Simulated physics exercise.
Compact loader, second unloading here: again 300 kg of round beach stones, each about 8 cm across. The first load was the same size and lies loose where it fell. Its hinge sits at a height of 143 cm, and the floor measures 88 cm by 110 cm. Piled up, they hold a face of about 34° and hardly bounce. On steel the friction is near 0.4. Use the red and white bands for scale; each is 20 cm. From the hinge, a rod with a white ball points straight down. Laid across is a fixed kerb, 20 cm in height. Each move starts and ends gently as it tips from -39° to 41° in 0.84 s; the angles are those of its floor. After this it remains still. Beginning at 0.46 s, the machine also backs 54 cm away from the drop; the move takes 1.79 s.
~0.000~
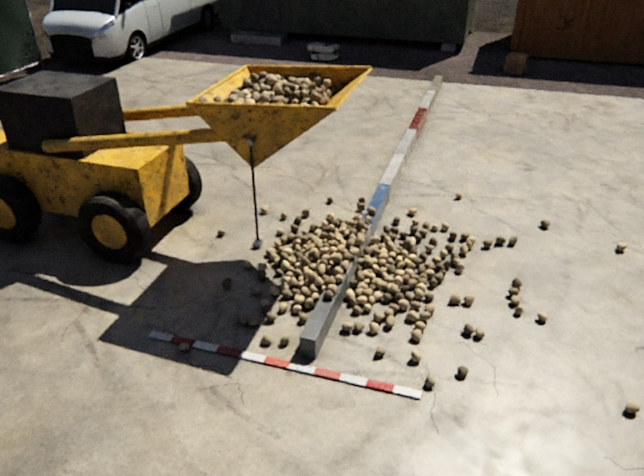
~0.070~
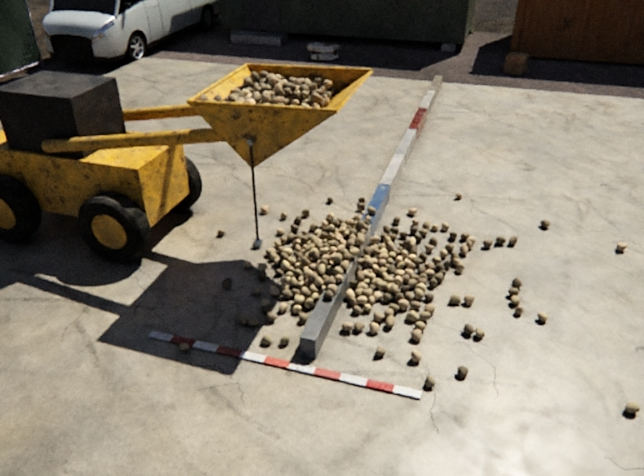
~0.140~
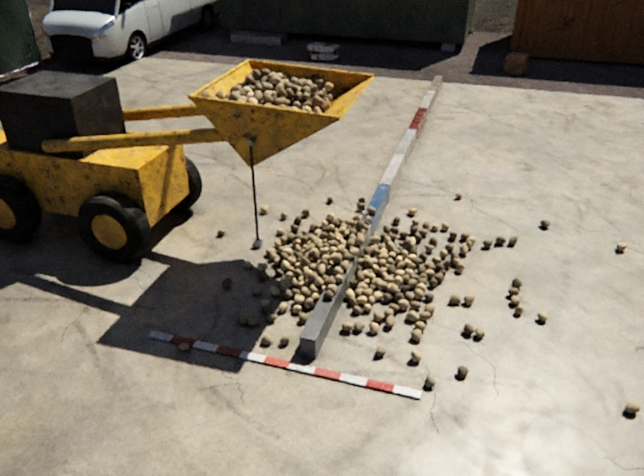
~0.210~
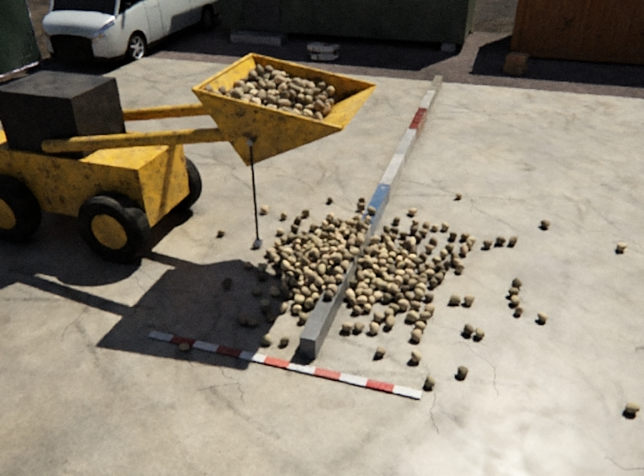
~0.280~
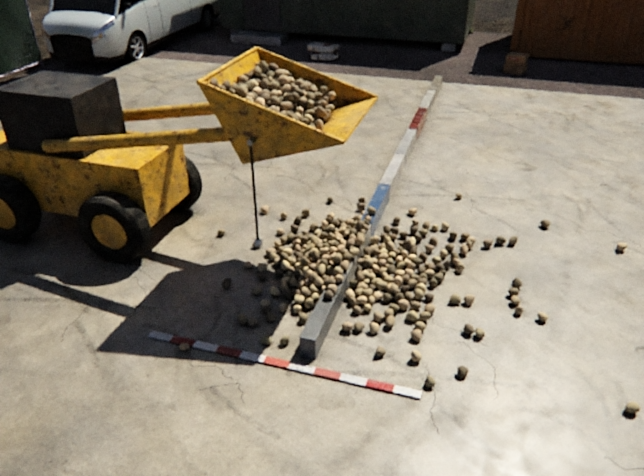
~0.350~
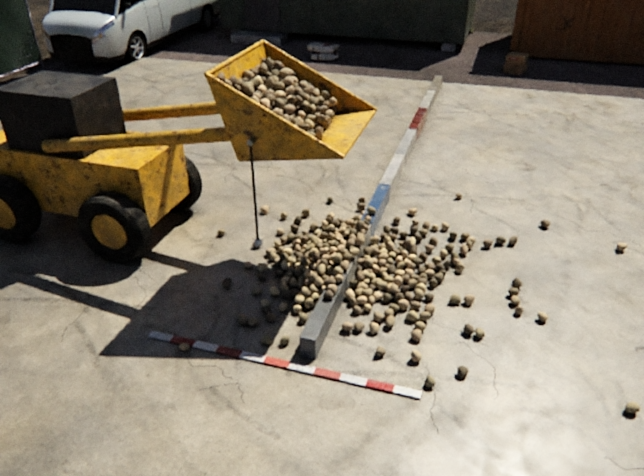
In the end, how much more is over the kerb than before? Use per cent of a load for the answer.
By the end about 64 per cent more lies there.
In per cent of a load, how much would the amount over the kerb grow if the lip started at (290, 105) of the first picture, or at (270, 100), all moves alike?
I'd expect near 10 per cent first and near 5 per cent next.
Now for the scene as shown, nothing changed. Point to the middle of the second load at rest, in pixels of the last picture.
Roughly at pixel (376, 261).
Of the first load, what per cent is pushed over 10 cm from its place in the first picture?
Roughly 20 percent.
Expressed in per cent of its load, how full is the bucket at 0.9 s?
About 60 percent is still in there.
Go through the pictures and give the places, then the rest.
The bucket is at -39°, its lip at (336, 109); the top of the load is at (273, 83). The earlier load is highest near (350, 247), 26 cm above ground level, 59 % on this side of the kerb, 41 % over the kerb, in the first picture.
The bucket is at -37°, its lip at (337, 111); the top of the load is at (272, 83); the stones move at 0.1 m/s on average, in the second picture.
Lip at (339, 118), floor tilted -33°, highest stones at (268, 79); the stones move at 0.3 m/s on average, in the third picture.
Lip at (342, 129), floor tilted -26°, highest stones at (261, 76); the stones move at 0.4 m/s on average, in the fourth picture.
Lip at (344, 143), floor tilted -18°, highest stones at (265, 72); the stones move at 0.4 m/s on average, in the fifth picture.
The bucket is at -9°, its lip at (344, 158); the top of the load is at (266, 68); the stones move at 0.5 m/s on average, in the sixth picture.
After 0.6 s the floor is at 29°; in per cent of one load, 100 in the bucket, 59 on this side of the kerb, 41 over the kerb; the foremost stones are at (550, 292).
After 0.9 s the floor is at 41°; in per cent of one load, 61 in the bucket, 98 on this side of the kerb, 41 over the kerb; the foremost stones are at (550, 292).
After 2.7 s the floor is at 41°; in per cent of one load, 0 in the bucket, 96 on this side of the kerb, 104 over the kerb; the foremost stones are at (599, 304).
After 5.4 s the floor is at 41°; in per cent of one load, 0 in the bucket, 96 on this side of the kerb, 104 over the kerb; the foremost stones are at (599, 304). Net gain over the kerb, 64.
